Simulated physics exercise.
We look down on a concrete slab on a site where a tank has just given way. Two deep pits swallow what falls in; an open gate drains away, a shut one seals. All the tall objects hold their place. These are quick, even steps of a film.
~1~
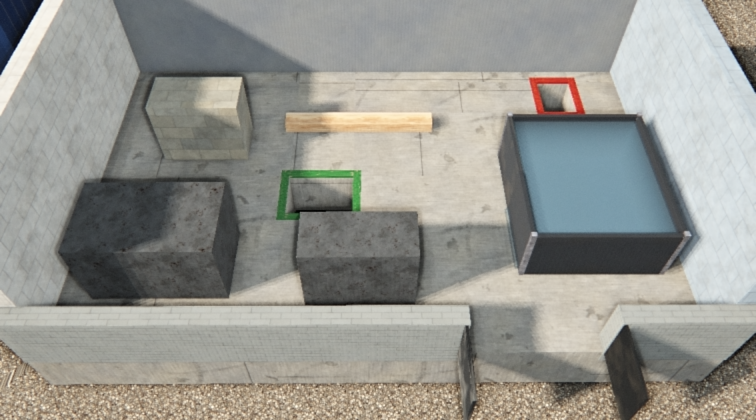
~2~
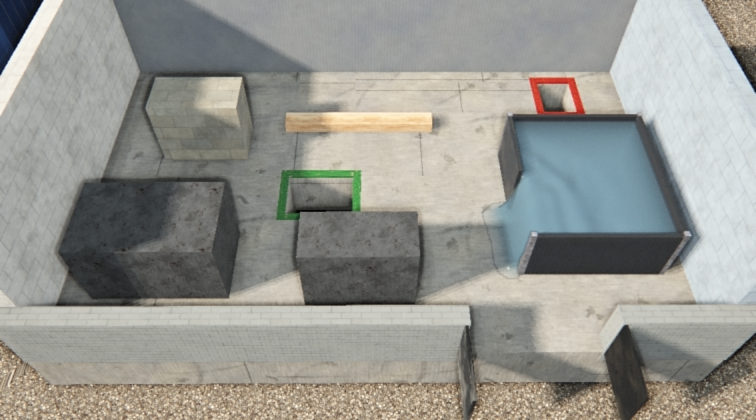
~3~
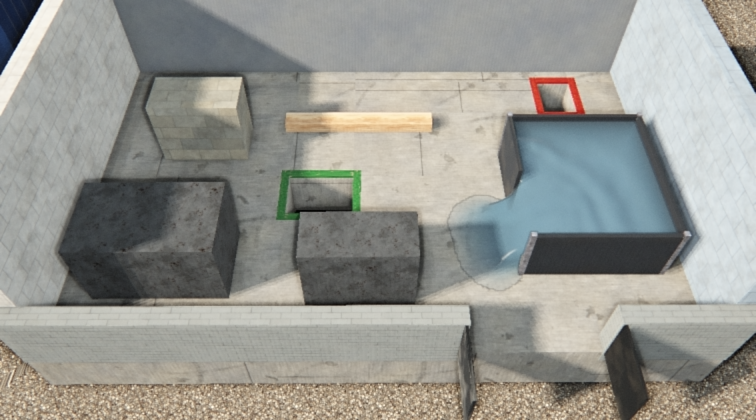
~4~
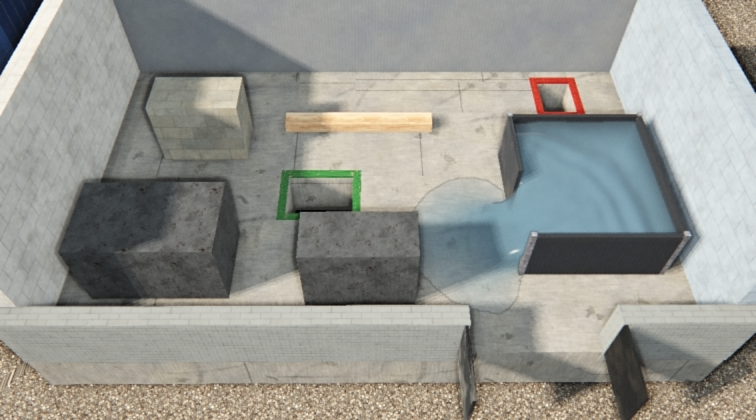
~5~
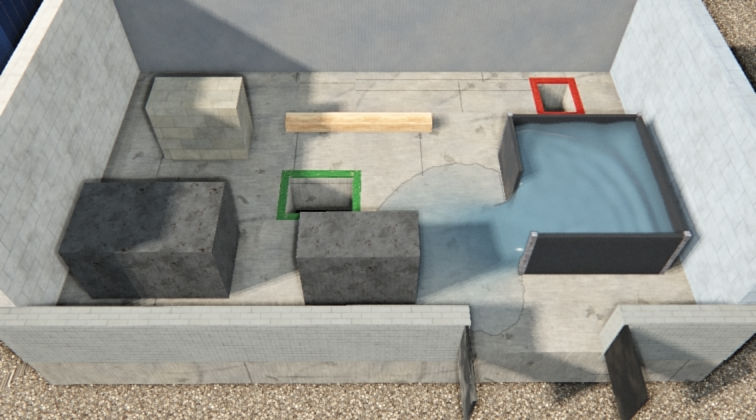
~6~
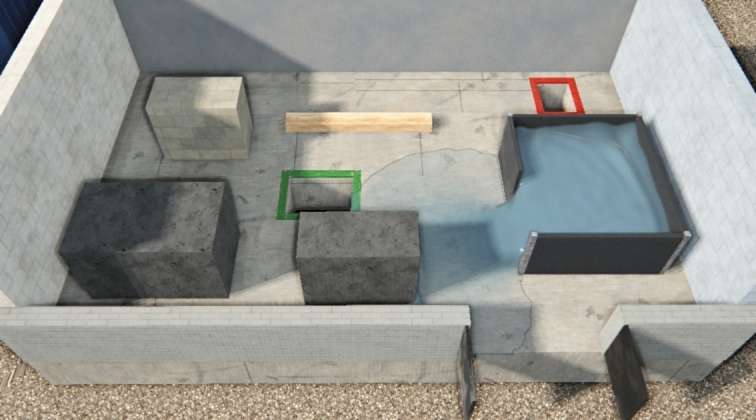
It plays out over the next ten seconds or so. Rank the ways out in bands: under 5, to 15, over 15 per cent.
One by one: The gate takes from 5 to 15 %; the red pit takes less than 5 %; the green pit takes more than 15 %.
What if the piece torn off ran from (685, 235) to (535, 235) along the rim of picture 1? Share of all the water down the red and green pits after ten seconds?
Parts in a hundred: Red 8, green 0.
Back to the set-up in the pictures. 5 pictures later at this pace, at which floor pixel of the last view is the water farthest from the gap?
At about (165, 218).
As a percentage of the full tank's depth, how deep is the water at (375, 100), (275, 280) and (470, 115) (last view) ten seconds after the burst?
In that order: 6, 6 and 4 per cent.
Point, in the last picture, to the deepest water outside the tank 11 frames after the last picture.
I would point to (424, 272).
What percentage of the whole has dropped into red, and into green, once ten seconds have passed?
In turn 0 and 30 per cent.
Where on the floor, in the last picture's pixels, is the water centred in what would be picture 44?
Close to (355, 212).
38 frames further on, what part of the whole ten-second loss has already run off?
About 75 per cent.
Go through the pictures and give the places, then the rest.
The first frame shows still water in the water tank at (589, 174).
In the second frame, water pours out at (521, 226) and has run to (496, 208).
In the third frame, water pours out at (520, 228) and has run to (458, 211).
In the fourth frame, the front is at a hidden place, out from the gap at (520, 230).
In the fifth frame, the front is at a hidden place, out from the gap at (520, 229).
In the sixth frame, the front is at a hidden place, out from the gap at (520, 229).
A moment on, water covers 25 % of the floor; the gate 1 %, the red pit 0 %, the green pit 2 %.
Next, water covers 40 % of the floor; the gate 2 %, the red pit 0 %, the green pit 7 %.
Then, water covers 55 % of the floor; the gate 5 %, the red pit 0 %, the green pit 13 %.
Later, water covers 65 % of the floor; the gate 8 %, the red pit 0 %, the green pit 21 %.
In the end, water covers 85 % of the floor; the gate 11 %, the red pit 0 %, the green pit 29 %.
